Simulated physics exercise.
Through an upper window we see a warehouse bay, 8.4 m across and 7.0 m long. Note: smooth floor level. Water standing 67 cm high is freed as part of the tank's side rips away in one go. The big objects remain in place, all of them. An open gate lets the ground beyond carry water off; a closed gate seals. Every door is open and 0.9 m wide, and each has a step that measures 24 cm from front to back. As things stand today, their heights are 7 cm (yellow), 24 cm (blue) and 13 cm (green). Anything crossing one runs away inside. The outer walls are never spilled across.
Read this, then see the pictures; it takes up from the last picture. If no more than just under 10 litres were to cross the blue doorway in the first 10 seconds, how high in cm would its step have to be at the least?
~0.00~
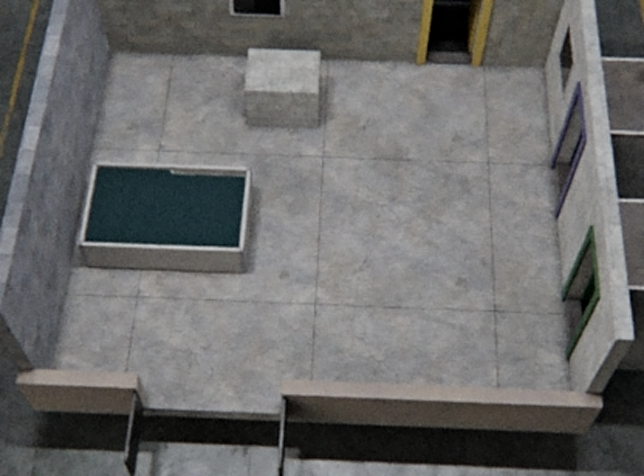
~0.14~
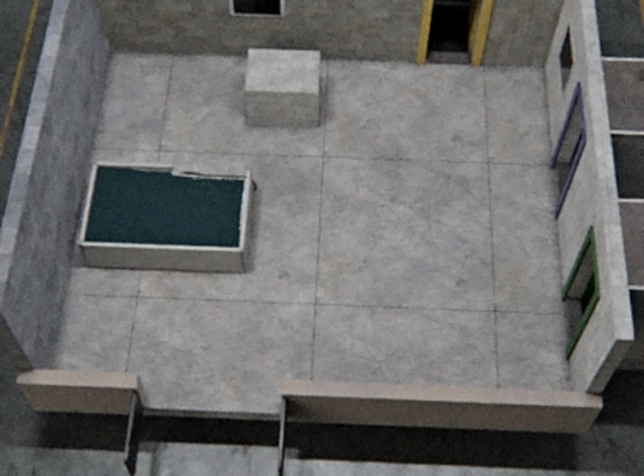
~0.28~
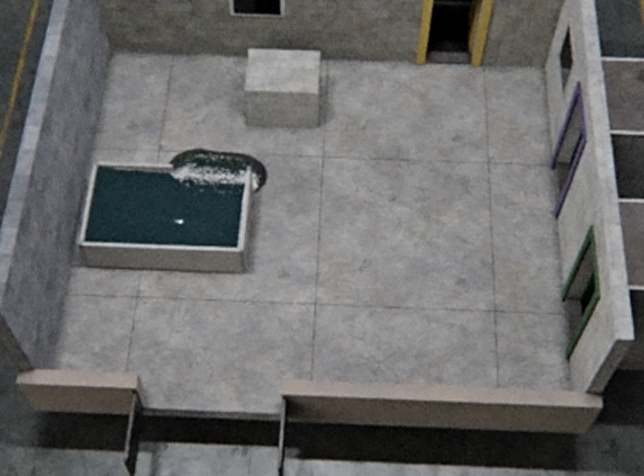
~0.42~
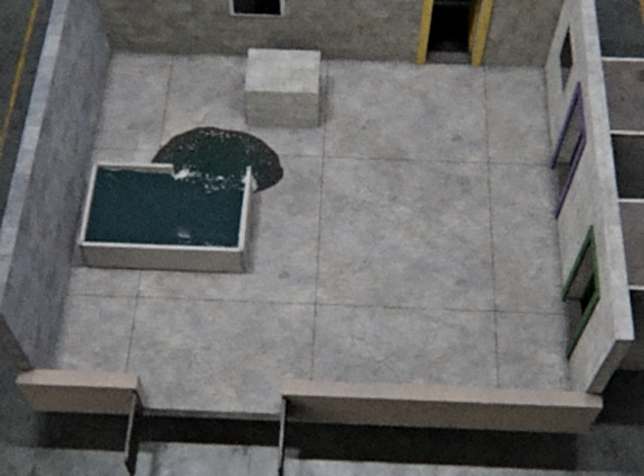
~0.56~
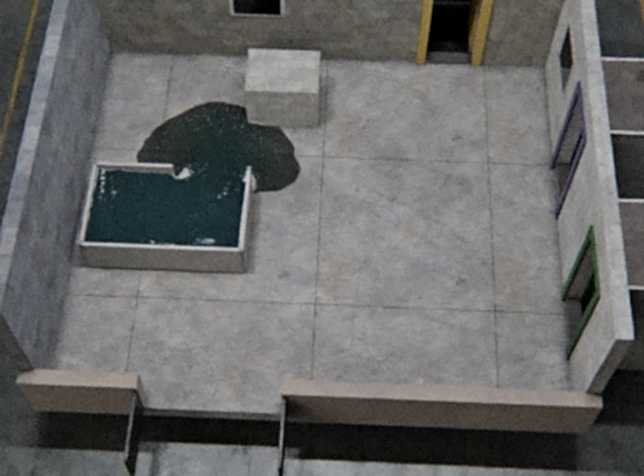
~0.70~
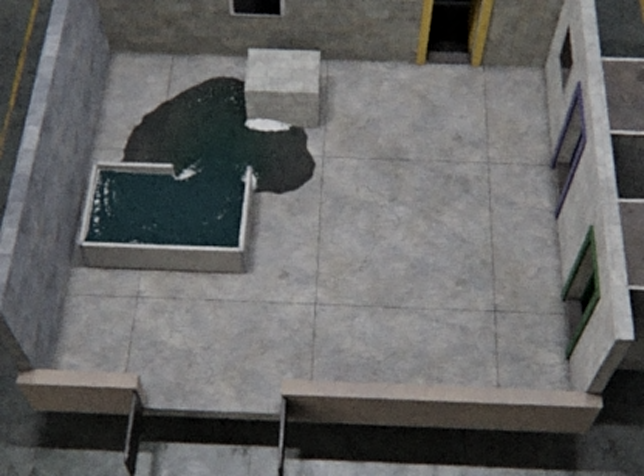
It would need to be about 7 cm high.
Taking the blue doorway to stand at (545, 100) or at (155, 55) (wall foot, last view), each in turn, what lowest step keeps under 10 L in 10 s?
Minimums: About 13.0 cm and 20 cm.
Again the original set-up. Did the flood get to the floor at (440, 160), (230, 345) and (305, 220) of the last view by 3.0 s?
Spot one awash, spot two bone dry, spot three bone dry.
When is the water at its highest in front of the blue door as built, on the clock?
Around 3.6 seconds.
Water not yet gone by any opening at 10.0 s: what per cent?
Roughly 100 %.
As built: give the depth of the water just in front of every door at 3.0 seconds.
Door depths (cm): Yellow = 4, blue = 0, green = 0.
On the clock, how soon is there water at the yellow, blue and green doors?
The yellow door at 2.8 seconds, the blue door at 3.2 seconds, the green door at 4.5 seconds.
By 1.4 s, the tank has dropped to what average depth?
I'd put it at some 44 centimetres on average.
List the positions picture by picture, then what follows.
In the first picture, the tank at (167, 208) is whole and still, 67 cm deep; the blue door at (567, 158) is dry.
In the second picture, water pours out on the far side and has run 0.3 m, to a hidden place; about 9 cm deep outside, 67 cm at the back.
In the third picture, water pours out on the far side and has run 0.8 m, to (191, 153); about 11 cm deep outside, 67 cm at the back.
In the fourth picture, the gap is on the far side, the front 1.3 m out at (197, 132); the back of the tank holds 65 cm.
In the fifth picture, water pours out on the far side and has run 1.9 m, to (207, 106); about 7 cm deep outside, 57 cm at the back.
In the sixth picture, the front is at (216, 81), 2.5 m from the gap on the far side; 5.1 m2 of floor is wet, 57 cm left at the back; 4.7 m in a straight line remain to the blue door at (567, 158).
After 1.4 s water covers 15 % of the floor, deepest (38 cm) near (227, 188); it has not reached the blue door.
After 3.0 s water covers 45 % of the floor, deepest (34 cm) near (120, 58); it has not reached the blue door.
After 10.0 s water covers 80 % of the floor, deepest (10 cm) near (253, 132); 7 cm at the blue door, 0 litres in over its 24 cm step.
At the blue door as built, the water arrived by 3.2 s and peaked near 11 cm at 3.6 s.
With a step of 6 cm, 21 litres would have come in within the 10 s; with 8.5 cm, 2 litres. So under 10 litres takes about 7 cm.
